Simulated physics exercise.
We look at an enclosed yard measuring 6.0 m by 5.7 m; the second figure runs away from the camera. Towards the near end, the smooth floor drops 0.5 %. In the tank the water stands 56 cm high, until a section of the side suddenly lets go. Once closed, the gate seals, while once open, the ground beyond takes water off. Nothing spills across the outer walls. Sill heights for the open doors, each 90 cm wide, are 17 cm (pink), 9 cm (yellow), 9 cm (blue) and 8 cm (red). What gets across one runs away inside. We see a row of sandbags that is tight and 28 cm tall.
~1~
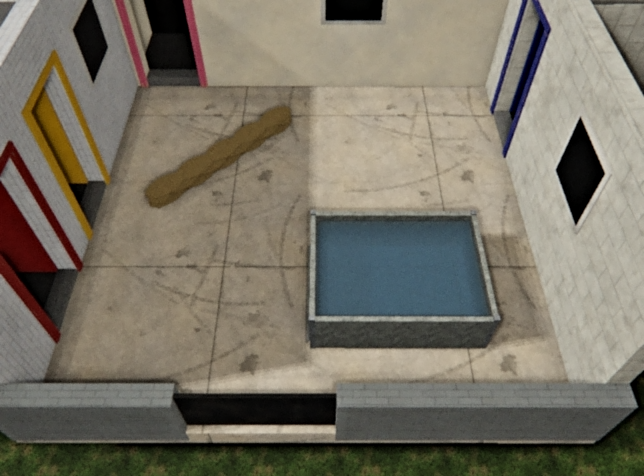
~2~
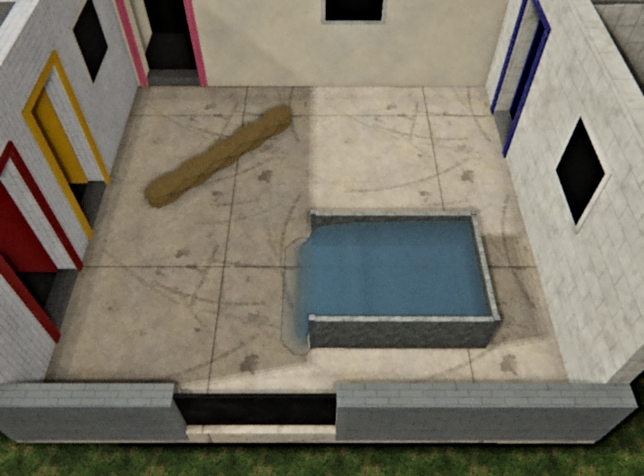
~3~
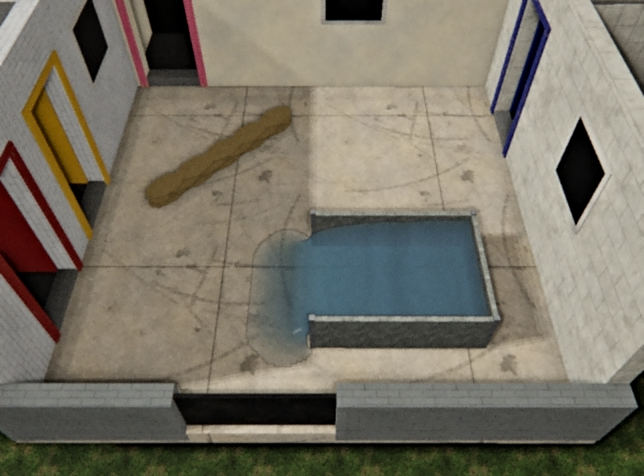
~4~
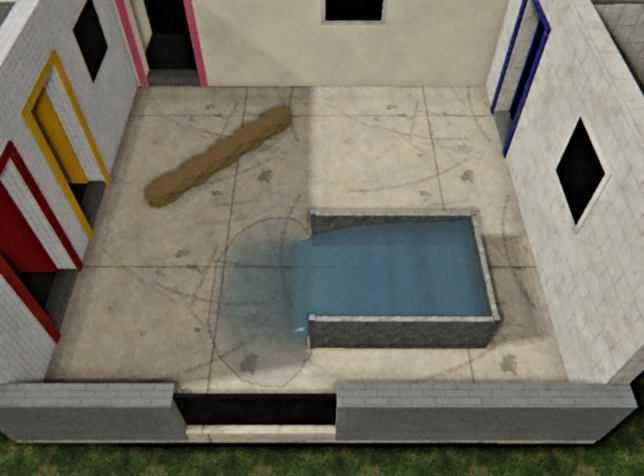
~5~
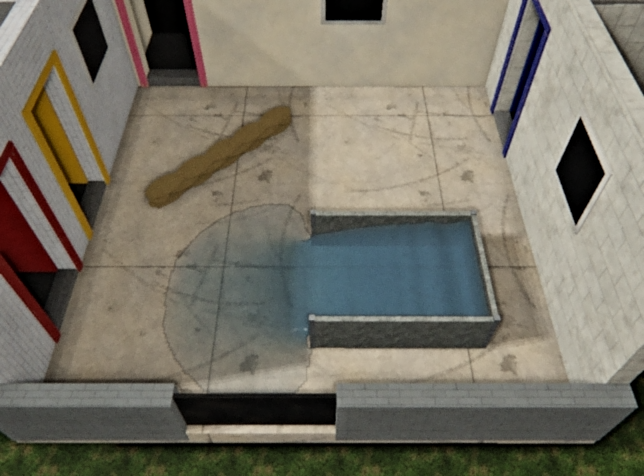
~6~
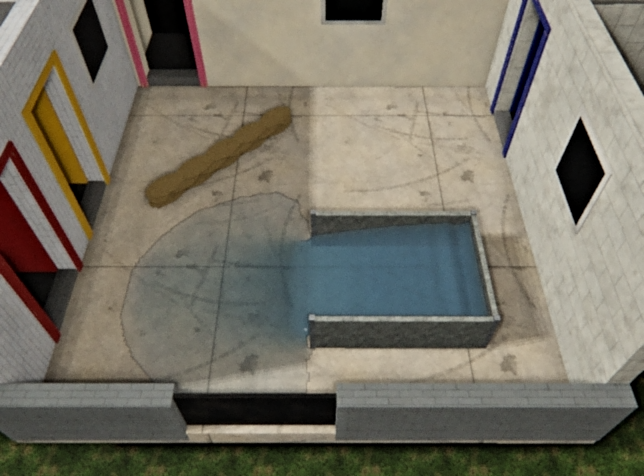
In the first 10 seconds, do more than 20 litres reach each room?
At the pink door, not that much; at the yellow door, more than that; at the blue door, not that much; at the red door, more than that.
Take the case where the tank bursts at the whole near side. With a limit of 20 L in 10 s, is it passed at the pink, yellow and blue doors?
Door pink stays within, door yellow stays within, door blue stays within.
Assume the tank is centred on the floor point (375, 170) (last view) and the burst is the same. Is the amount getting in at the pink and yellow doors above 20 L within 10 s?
Relative to the limit, pink is within it and yellow is within it.
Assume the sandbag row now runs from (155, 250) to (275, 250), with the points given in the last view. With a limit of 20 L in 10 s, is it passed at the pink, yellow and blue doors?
Note - pink: Limit held; yellow: Limit held; blue: Limit held.
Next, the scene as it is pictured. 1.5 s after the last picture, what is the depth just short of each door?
Door by door, in cm: Pink reads 0, yellow reads 18, blue reads 0, red reads 25.
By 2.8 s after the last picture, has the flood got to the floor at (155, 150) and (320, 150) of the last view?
I'd say drenched, then drenched.
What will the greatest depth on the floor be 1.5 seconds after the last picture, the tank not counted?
Roughly 32 cm.
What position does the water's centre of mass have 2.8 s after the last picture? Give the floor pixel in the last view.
I'd put it close to (207, 278).
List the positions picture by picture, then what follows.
The first frame shows the tank at (398, 266) is whole and still, 56 cm deep.
In the second frame, the front is at (305, 351), 0.8 m from the gap at (316, 282); 0.4 m2 of floor is under water; 56 cm left at the back of the tank.
In the third frame, the front is at (269, 355), 1.0 m from the gap at (316, 285); 1.1 m2 of floor is under water; 56 cm left at the back of the tank.
In the fourth frame, water pours out at (316, 285) and has run 1.3 m, to (224, 346); typically 8 cm deep outside, 56 cm at the tank's back.
In the fifth frame, the front is at (171, 328), 1.8 m from the gap at (316, 286); 3.6 m2 of floor is under water; 54 cm left at the back of the tank.
In the sixth frame, water pours out at (316, 286) and has run 2.3 m, to (130, 315); typically 5 cm deep outside, 47 cm at the tank's back.
Then, 0.7 s after the last picture water covers 30 % of the floor and is deepest (23 cm) near (301, 311); pink door not reached, yellow door 9 cm at the sill, 0 L in, blue door not reached, red door 14 cm at the sill, 24 L in.
Then, 1.5 s after the last picture water covers 35 % of the floor and is deepest (32 cm) near (36, 410); pink door not reached, yellow door 18 cm at the sill, 16 L in, blue door not reached, red door 25 cm at the sill, 99 L in.
Then, 2.8 s after the last picture water covers 45 % of the floor and is deepest (20 cm) near (79, 274); pink door 7 cm at the sill, 0 L in, yellow door 14 cm at the sill, 56 L in, blue door not reached, red door 19 cm at the sill, 204 L in.
Then, 5.3 s after the last picture water covers 65 % of the floor and is deepest (10 cm) near (36, 410); pink door 8 cm at the sill, 0 L in, yellow door 8 cm at the sill, 69 L in, blue door not reached, red door 8 cm at the sill, 243 L in.
Then, 9.3 s after the last picture water covers 95 % of the floor and is deepest (8 cm) near (528, 411); pink door 4 cm at the sill, 0 L in, yellow door 4 cm at the sill, 70 L in, blue door 7 cm at the sill, 0 L in, red door 5 cm at the sill, 244 L in.
